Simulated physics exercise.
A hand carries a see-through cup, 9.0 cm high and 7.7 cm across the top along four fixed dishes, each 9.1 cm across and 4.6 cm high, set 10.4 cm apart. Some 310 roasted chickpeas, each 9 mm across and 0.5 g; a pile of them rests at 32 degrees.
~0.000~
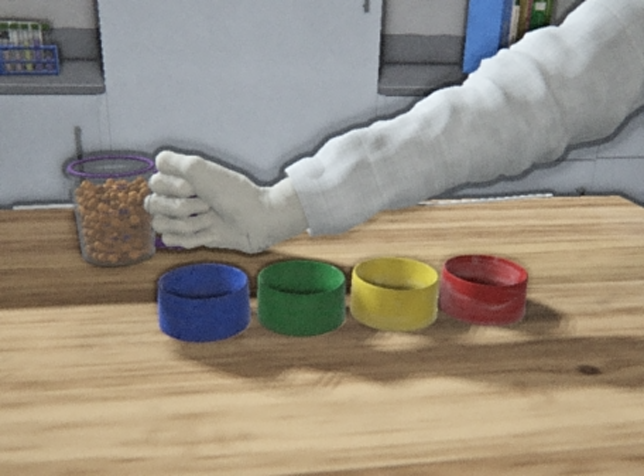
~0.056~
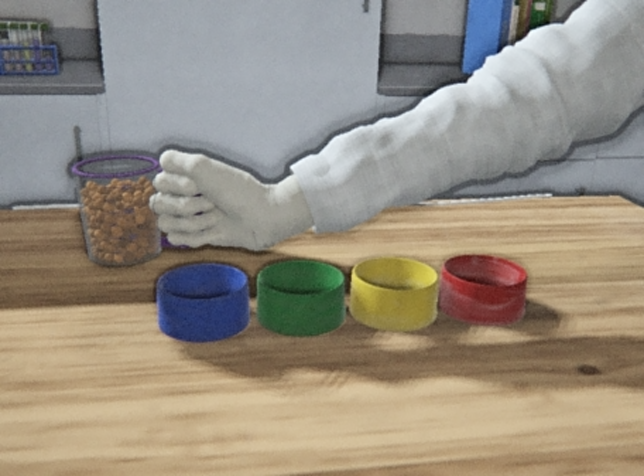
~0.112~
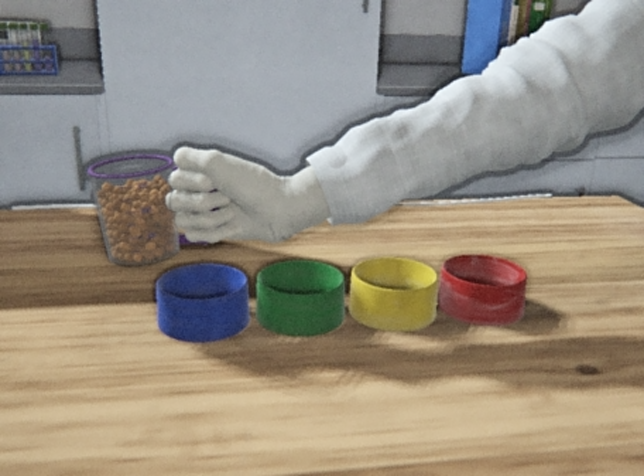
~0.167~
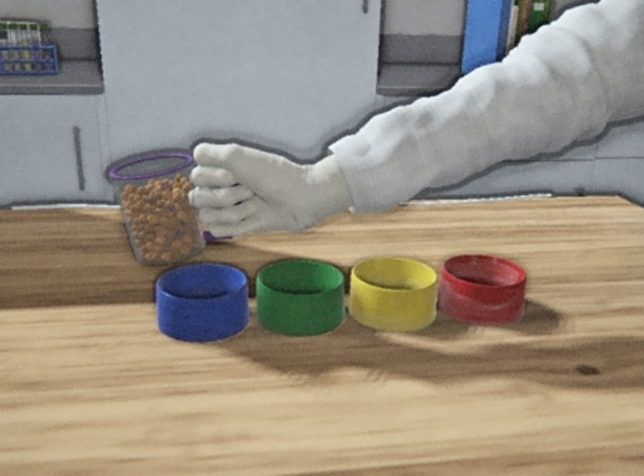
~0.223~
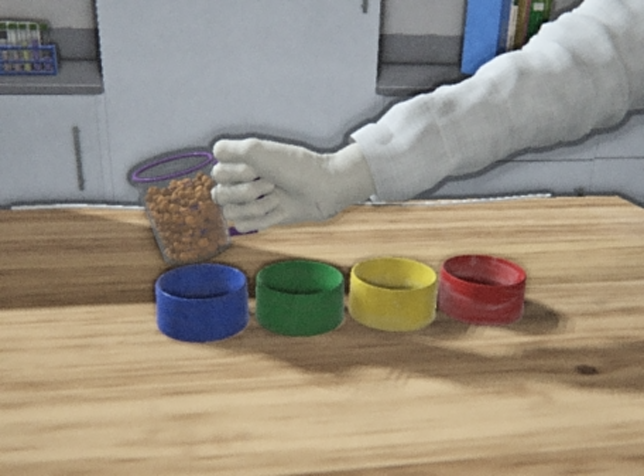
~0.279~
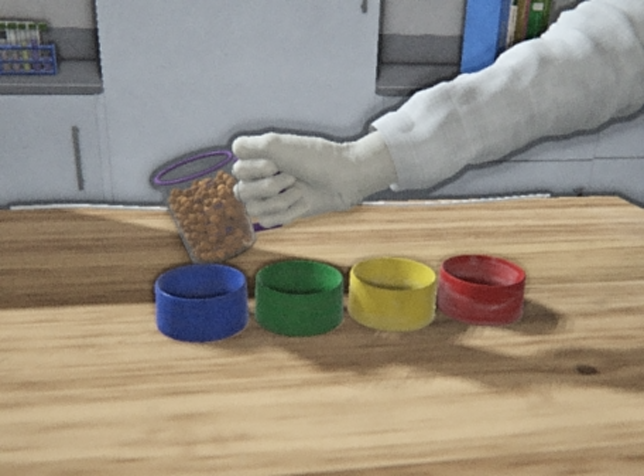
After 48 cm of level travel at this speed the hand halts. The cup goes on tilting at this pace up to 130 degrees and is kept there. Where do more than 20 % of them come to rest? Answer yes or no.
Red yes, blue no, green no, yellow no, counter yes.
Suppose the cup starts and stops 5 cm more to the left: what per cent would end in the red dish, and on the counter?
Then: Red 90; counter 10.
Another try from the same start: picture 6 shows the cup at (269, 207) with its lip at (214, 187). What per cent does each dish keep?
Red 60; blue 0; green 0; yellow 0.
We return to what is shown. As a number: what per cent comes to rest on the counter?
About 35 per cent.
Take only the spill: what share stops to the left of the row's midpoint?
About 0 per cent.
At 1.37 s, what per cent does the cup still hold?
Roughly 95 per cent.
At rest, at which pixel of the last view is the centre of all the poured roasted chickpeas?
At about (496, 295).
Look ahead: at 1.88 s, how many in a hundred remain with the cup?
About 0 per cent.
After 0.93 s, tilt 70 degrees; cup holds 100 %.
Then, at 1.37 s, tilt 106 degrees; cup holds 95 %, red 5 %.
After 1.88 s, tilt 130 degrees; cup holds 0 %, red 65 %.
At rest (2.4 s), red 65 %, blue 0 %, green 0 %, yellow 0 %, counter 35 %.
